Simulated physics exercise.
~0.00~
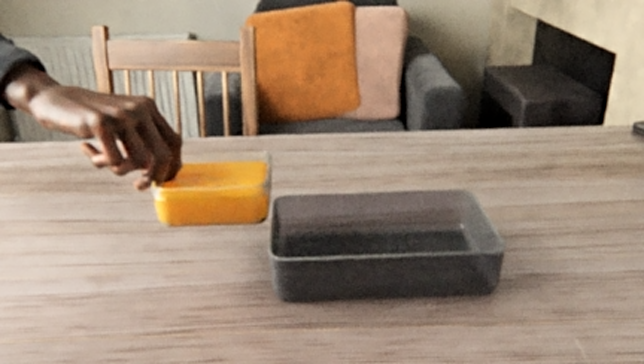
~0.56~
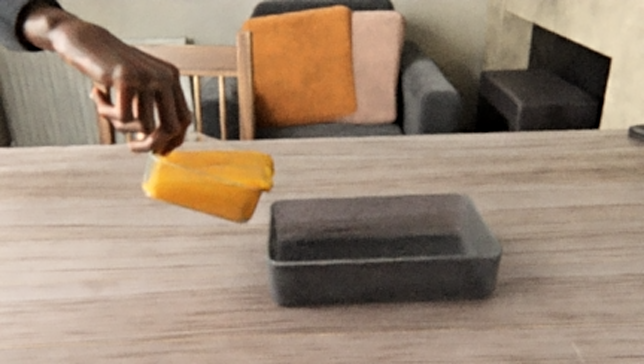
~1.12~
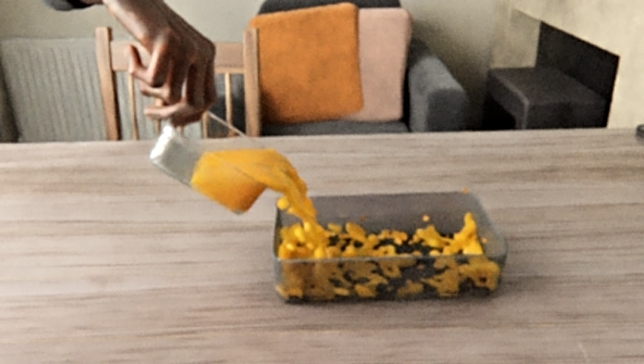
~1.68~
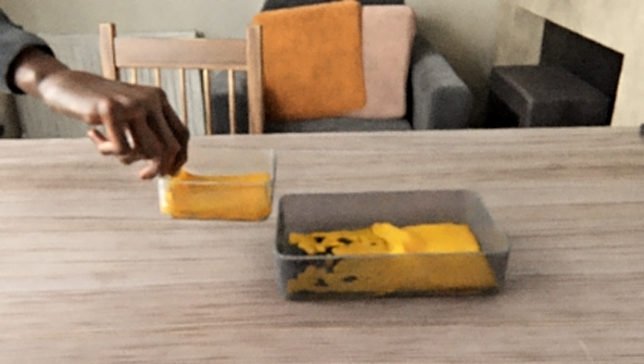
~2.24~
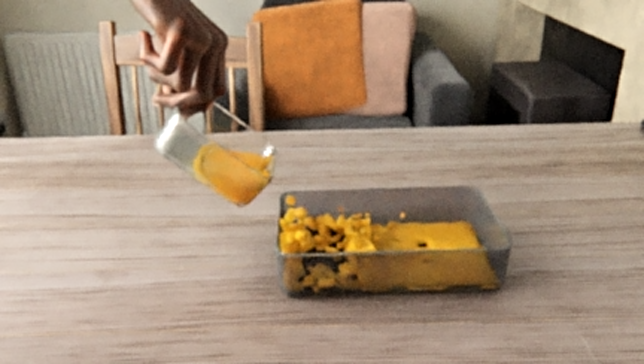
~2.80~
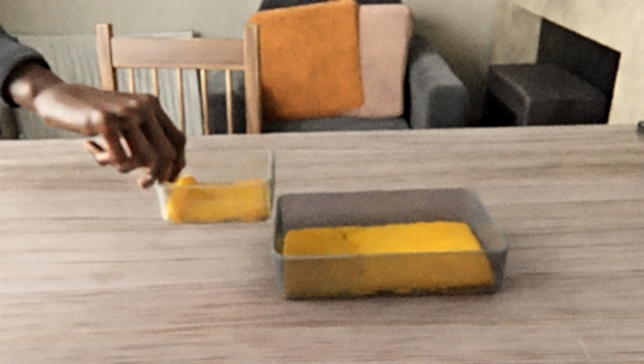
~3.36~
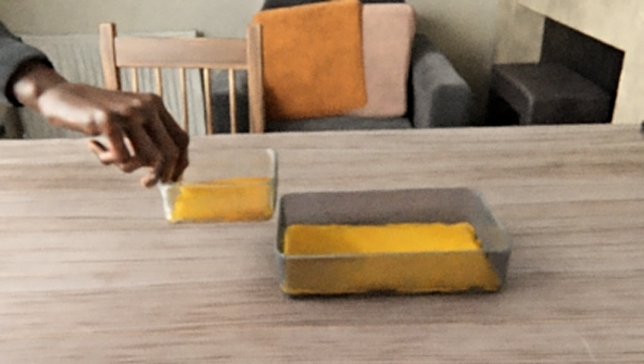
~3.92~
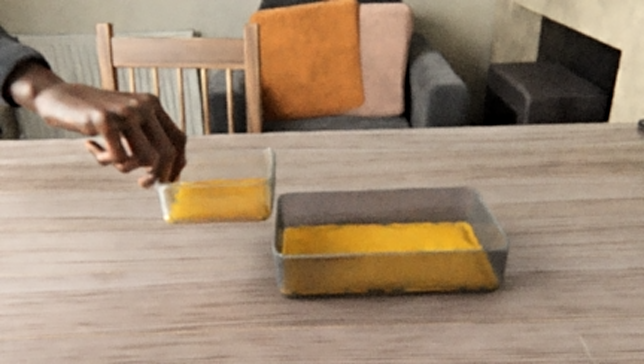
Bright orange-yellow juice was poured from a small clear tub into a larger dark dish on a wooden table, as a hand tipped it twice, levelling it in between. At the end, the dish was partly filled and some juice remained in the tub.
